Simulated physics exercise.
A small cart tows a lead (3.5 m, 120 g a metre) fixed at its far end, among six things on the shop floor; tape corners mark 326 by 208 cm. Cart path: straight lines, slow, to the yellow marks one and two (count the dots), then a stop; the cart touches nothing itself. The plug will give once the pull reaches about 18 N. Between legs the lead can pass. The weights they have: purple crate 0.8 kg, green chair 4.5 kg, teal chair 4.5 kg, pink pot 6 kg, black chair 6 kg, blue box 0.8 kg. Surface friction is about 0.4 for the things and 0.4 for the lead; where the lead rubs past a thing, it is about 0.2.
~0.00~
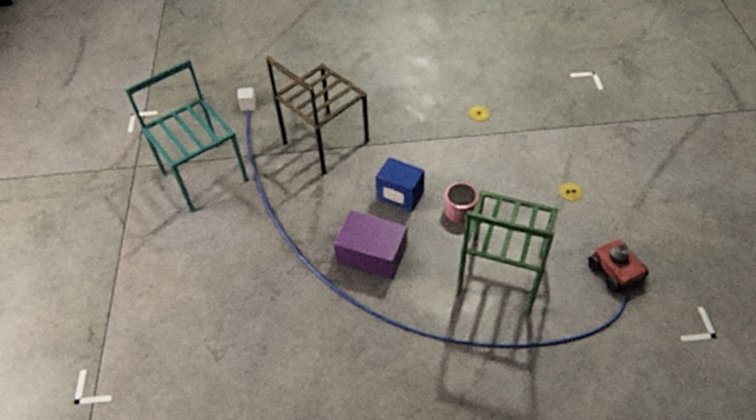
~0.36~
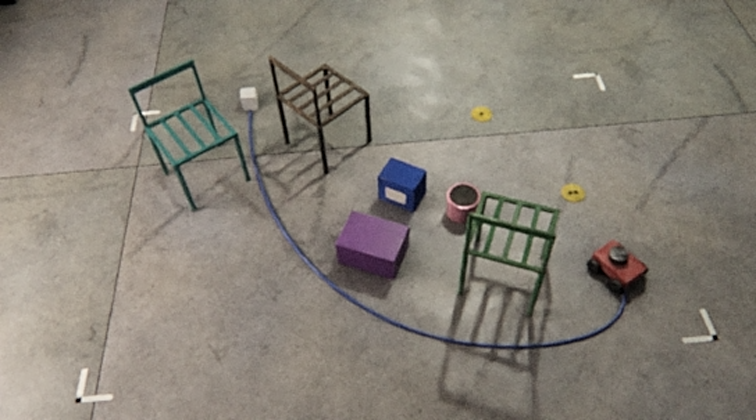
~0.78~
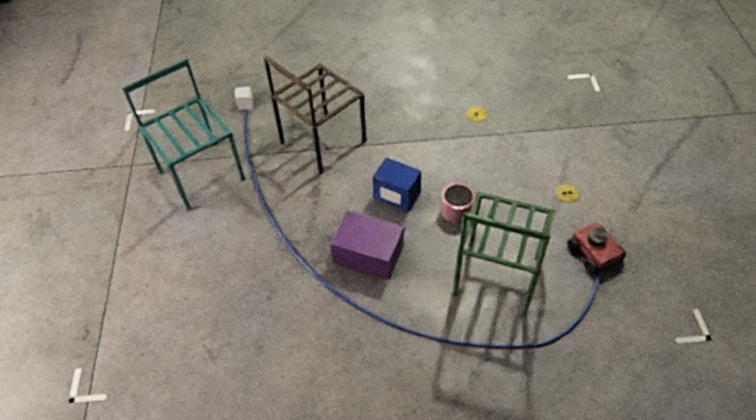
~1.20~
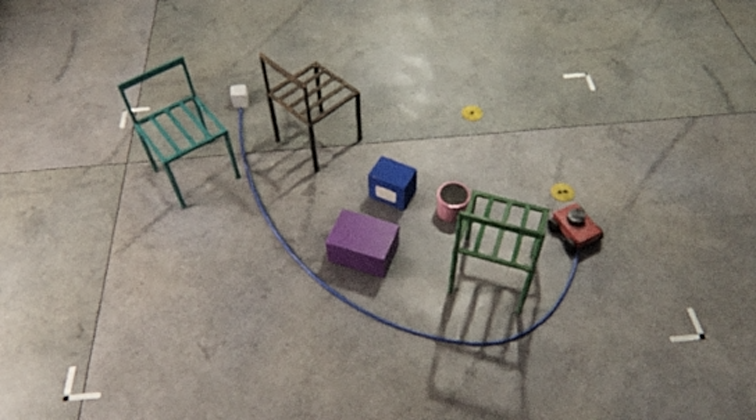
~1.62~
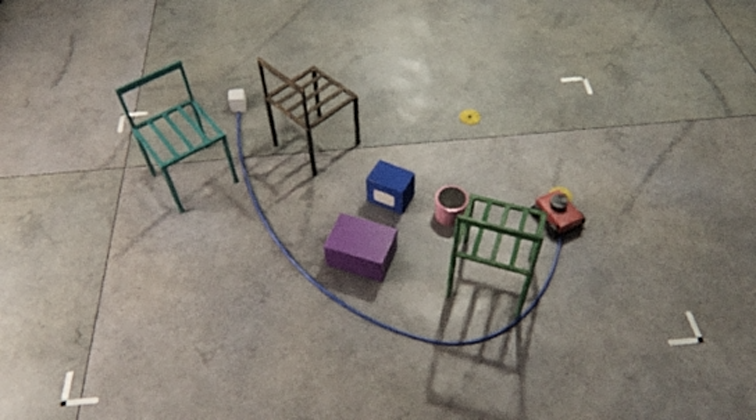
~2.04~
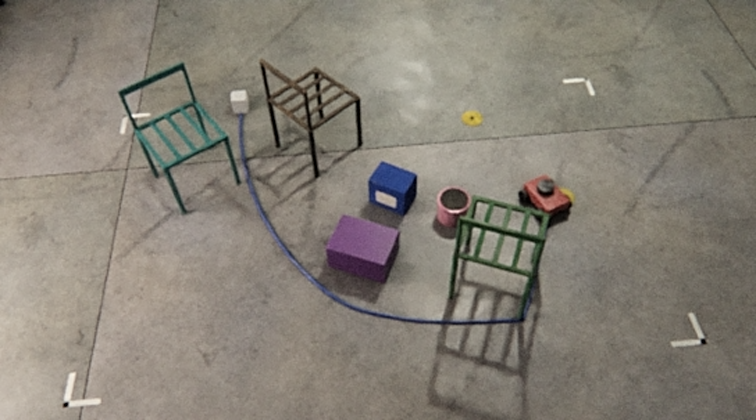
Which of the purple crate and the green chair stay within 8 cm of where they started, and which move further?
Outcome: The purple crate moves further, the green chair moves further.
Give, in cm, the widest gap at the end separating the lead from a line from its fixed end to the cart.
I'd say somewhere around 80 cm at its widest.
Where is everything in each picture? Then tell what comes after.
Shows, purple crate (371, 235); green chair (511, 229); marks (479, 114) (571, 192); lead runs through (275, 220) (350, 299) (470, 343) (604, 326); cart (622, 277), in the first frame.
Shows, lead runs through (351, 299) (605, 327); cart (623, 277), in the second frame.
Shows, lead runs through (346, 299); cart (601, 259), in the third frame.
Shows, lead runs through (341, 298); cart (579, 238), in the fourth frame.
Shows, lead runs through (340, 302); cart (562, 224), in the fifth frame.
Shows, purple crate (363, 239); green chair (503, 233); lead runs through (267, 224) (342, 302); cart (549, 208), in the sixth frame.
After 3.3 s, cart at (509, 164), 11 N at the fixed end; purple crate 22 cm off its start.
After 4.6 s, cart at (476, 121), 4 N at the fixed end; green chair 24 cm off its start, purple crate 24 cm off its start.
After 5.9 s, cart at (522, 160), lead slack at the fixed end; green chair 24 cm off its start at (477, 201), purple crate 24 cm off its start at (398, 218).
After 7.2 s, cart at (563, 196), lead slack at the fixed end; green chair 24 cm off its start, purple crate 24 cm off its start.
After 7.6 s, cart at (563, 196), lead slack at the fixed end; green chair 24 cm off its start at (477, 201), purple crate 24 cm off its start at (398, 218).
